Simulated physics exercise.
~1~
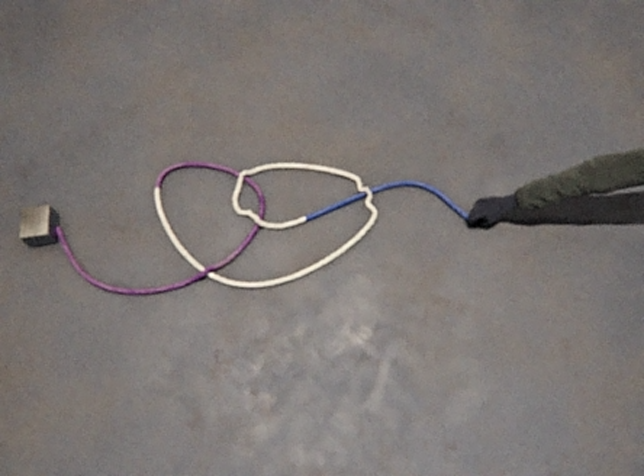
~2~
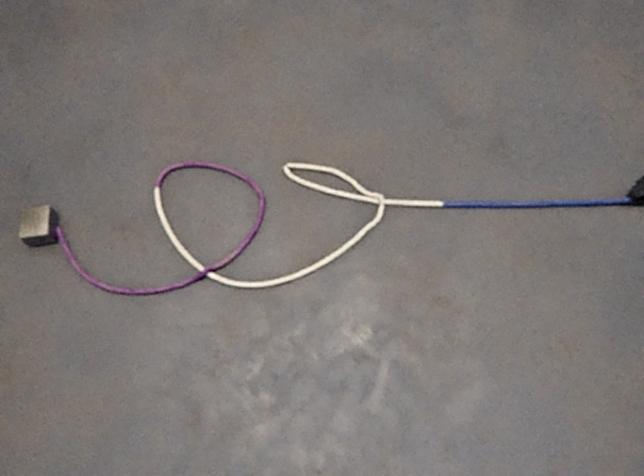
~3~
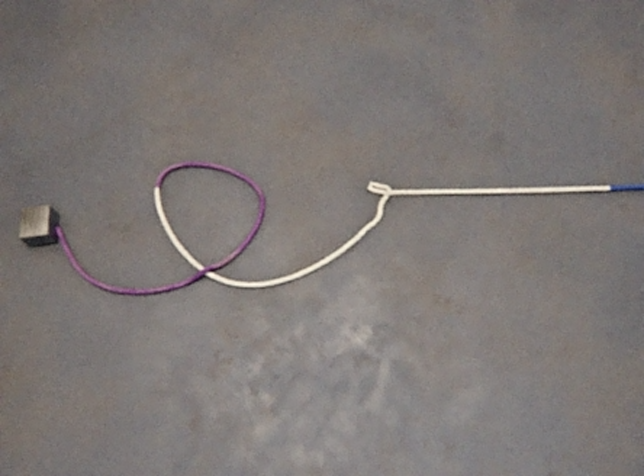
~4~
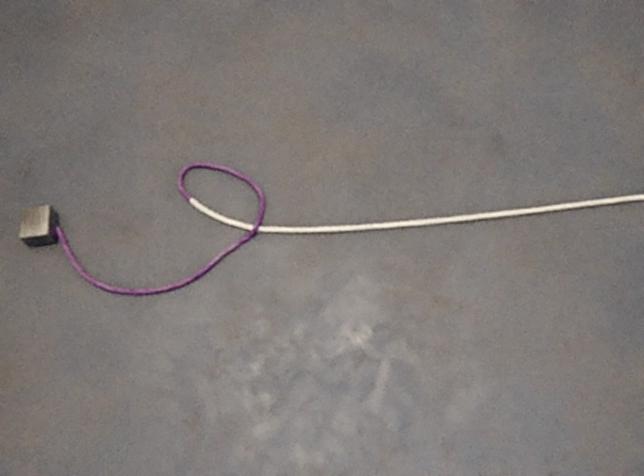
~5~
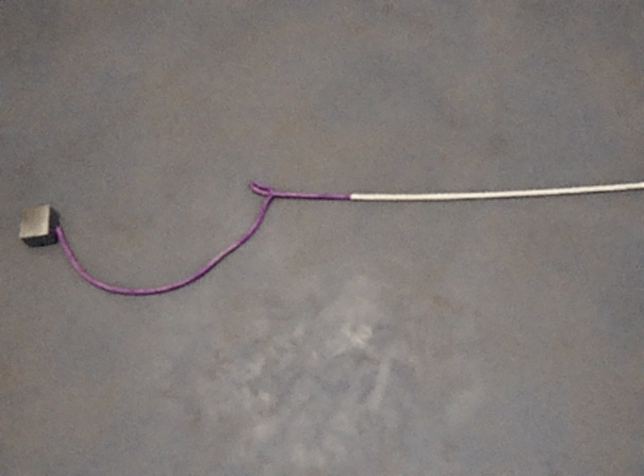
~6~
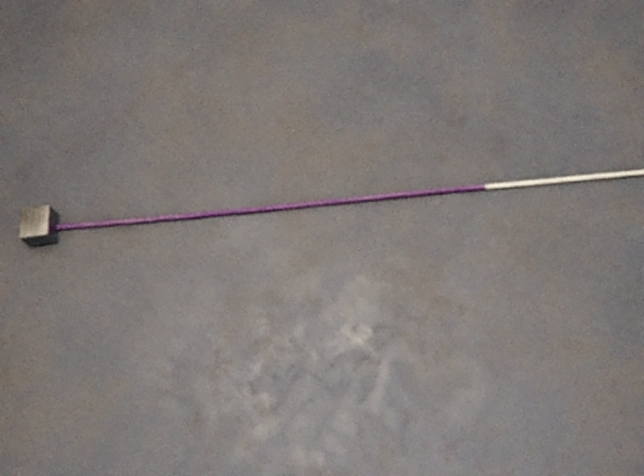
At the start, a purple, white and blue rope lies in overlapping loops on a grey floor, its purple end fixed to a small metal block at the left, while a dark-gloved hand holds the blue end at the right. The hand pulls that end to the right and leaves view, and the white loop narrows to a thin sliver. That loop then shrinks to a tiny bend and slips out, leaving the purple loop to get smaller. It too closes to a small kink. Finally the rope stretches straight from the block, with no knot visible.
